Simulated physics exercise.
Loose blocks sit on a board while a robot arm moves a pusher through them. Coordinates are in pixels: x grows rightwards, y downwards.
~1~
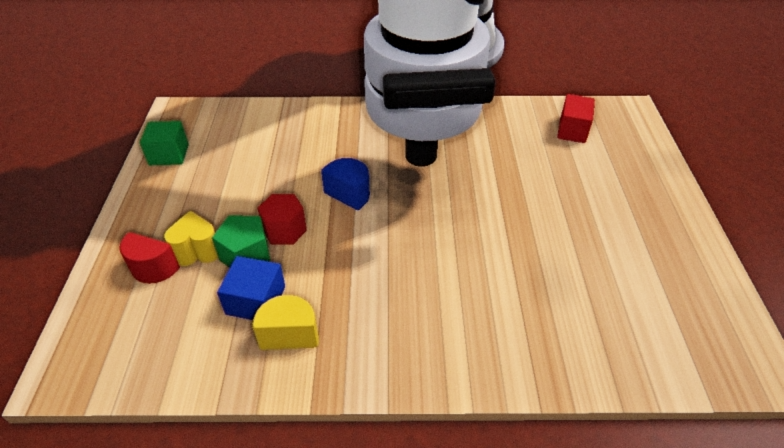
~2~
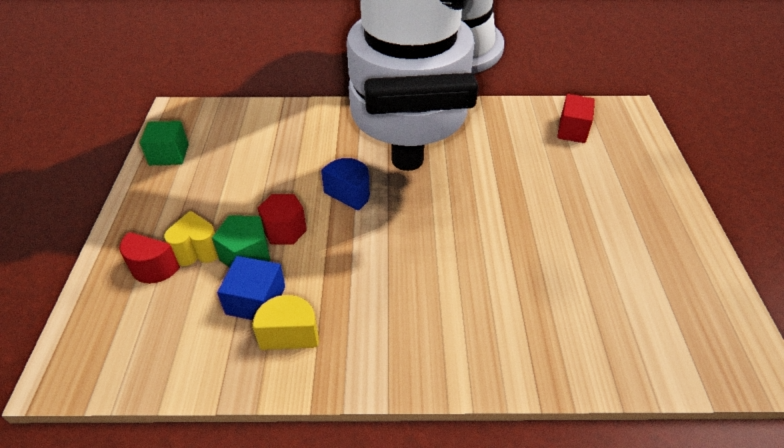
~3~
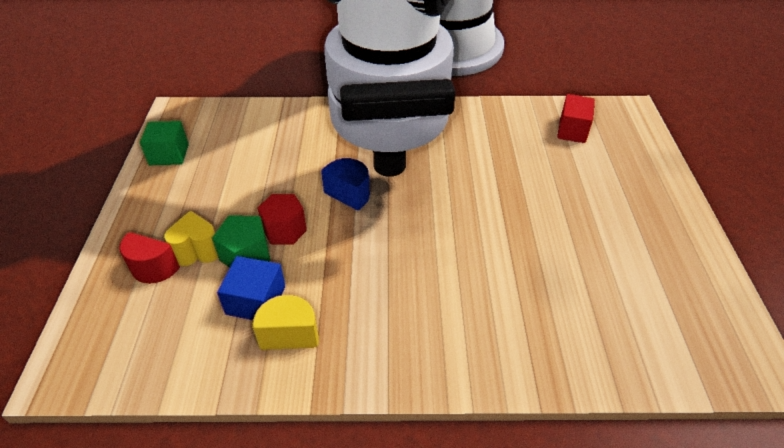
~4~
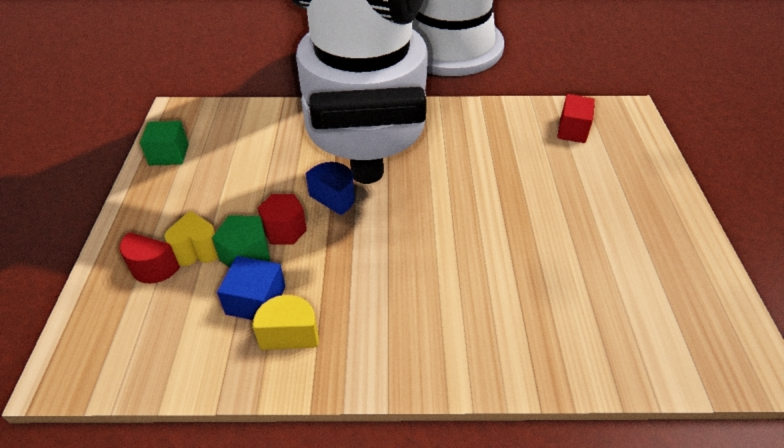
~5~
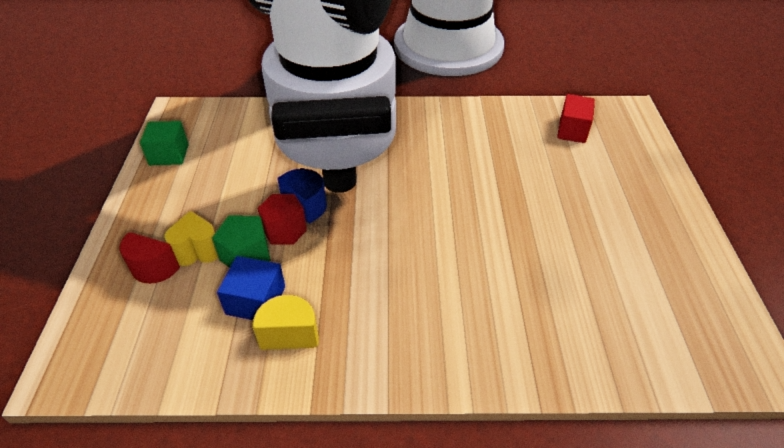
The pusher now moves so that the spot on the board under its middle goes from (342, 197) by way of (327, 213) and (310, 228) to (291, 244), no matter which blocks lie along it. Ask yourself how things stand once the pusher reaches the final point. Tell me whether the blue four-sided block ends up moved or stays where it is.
It gets no push and keeps its place.
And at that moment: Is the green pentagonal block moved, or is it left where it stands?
The block in question is displaced by the end.
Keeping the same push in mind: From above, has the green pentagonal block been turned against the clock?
Yes.
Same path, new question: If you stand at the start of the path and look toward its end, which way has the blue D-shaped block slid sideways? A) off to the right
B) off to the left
A - off to the right.
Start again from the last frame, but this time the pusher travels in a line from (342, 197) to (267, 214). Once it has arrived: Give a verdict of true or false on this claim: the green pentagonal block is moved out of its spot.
This is true.
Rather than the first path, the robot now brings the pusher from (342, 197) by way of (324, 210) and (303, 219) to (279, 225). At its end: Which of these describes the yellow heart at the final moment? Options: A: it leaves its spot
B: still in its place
My answer is option A.
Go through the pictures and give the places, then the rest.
Pusher tip (421, 157); block tops, green pentagonal block (240, 231); blue four-sided block (249, 277); red hexagon (280, 207); blue D-shaped block (348, 170), in the first picture.
Pusher (408, 161); blocks unchanged, in the second picture.
Pusher (390, 167); blocks unchanged, in the third picture.
Pusher (367, 173); blue D-shaped block (332, 174), in the fourth picture.
Pusher (340, 182); green pentagonal block (240, 231); blue four-sided block (249, 277); red hexagon (280, 207); blue D-shaped block (303, 181), in the fifth picture.
The first path, step by step. Halfway along, pusher (316, 205); green pentagonal block (215, 247), turned 20° anticlockwise; red hexagon (250, 219); blue D-shaped block (277, 194), turned 15° clockwise.
At the end, pusher (288, 228); green pentagonal block (209, 253), turned 20° anticlockwise; blue four-sided block in place; red hexagon (242, 222), turned 15° anticlockwise; blue D-shaped block (269, 193), turned 15° clockwise.
